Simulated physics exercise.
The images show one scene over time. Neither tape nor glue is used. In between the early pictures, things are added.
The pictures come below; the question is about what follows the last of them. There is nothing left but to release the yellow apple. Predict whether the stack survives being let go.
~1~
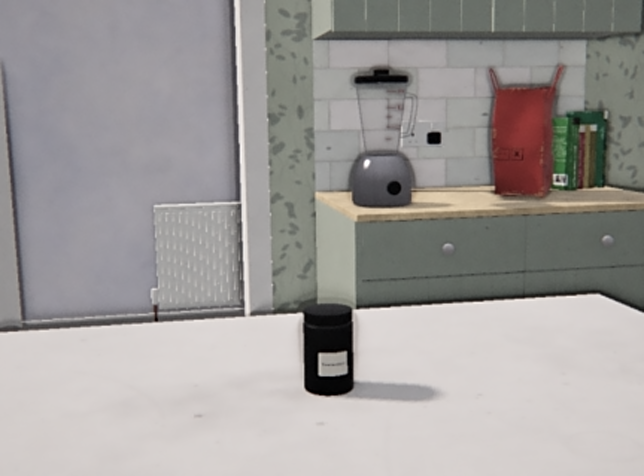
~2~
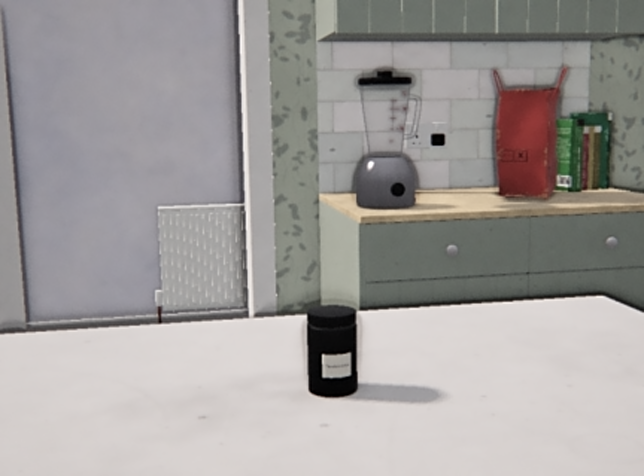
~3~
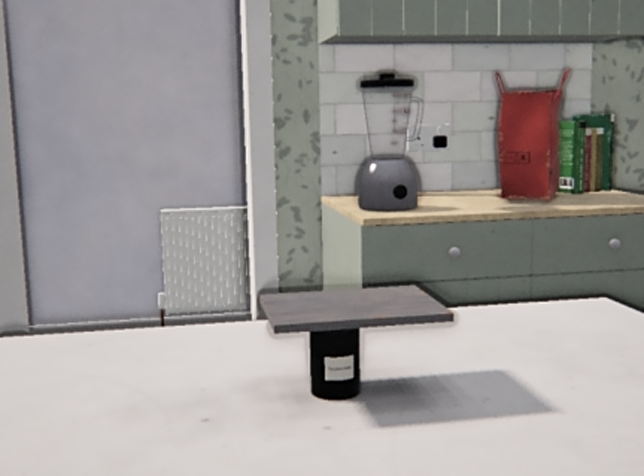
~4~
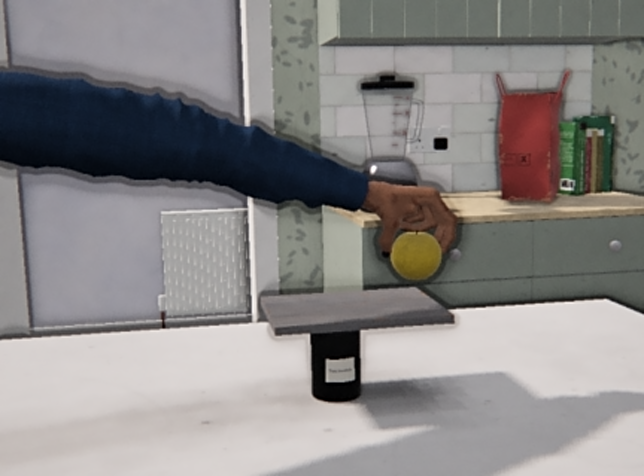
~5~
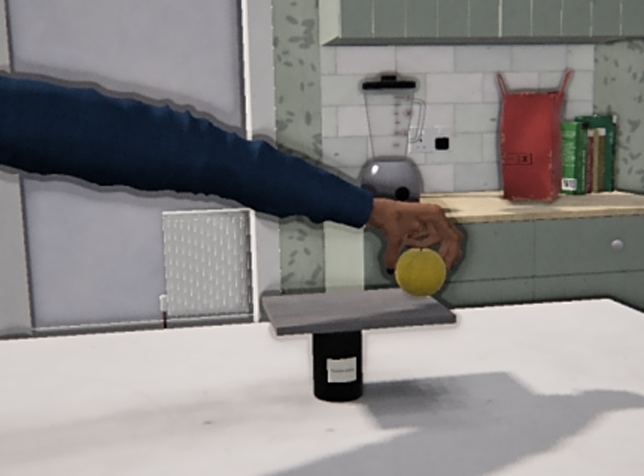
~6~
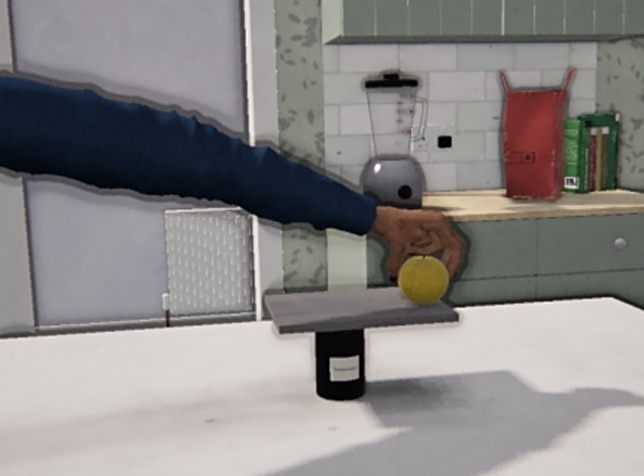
Honestly, the whole thing doesn't stay intact in the end.
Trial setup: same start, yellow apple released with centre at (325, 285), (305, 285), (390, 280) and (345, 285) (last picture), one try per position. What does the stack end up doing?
Try 1: Stable; try 2: Stable; try 3: Collapse; try 4: Stable.
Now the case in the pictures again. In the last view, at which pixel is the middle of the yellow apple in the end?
Look near (494, 367) in the final picture.
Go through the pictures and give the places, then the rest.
In the first frame, the last thing is not in view yet.
In the second frame, the last thing is not in view yet.
In the third frame, the last thing is not in view yet; grey board (351, 308).
The fourth frame shows coming down; yellow apple (416, 256); grey board (352, 310).
The fifth frame shows coming down; yellow apple (421, 272); grey board (354, 309).
The sixth frame shows set down, still held; yellow apple (423, 280); grey board (356, 308).
Then, 0.40 s later than the last frame, yellow apple now fallen; grey board tilted by 65°.
Then, 0.50 s later than the last frame, grey board tilted by 65°.
Then, 0.90 s later than the last frame, grey board now fallen.
When it is over, fallen, yellow apple and grey board; black jar as before. End places, in pixels of the last picture, yellow apple near (494, 368). The stack gives way.
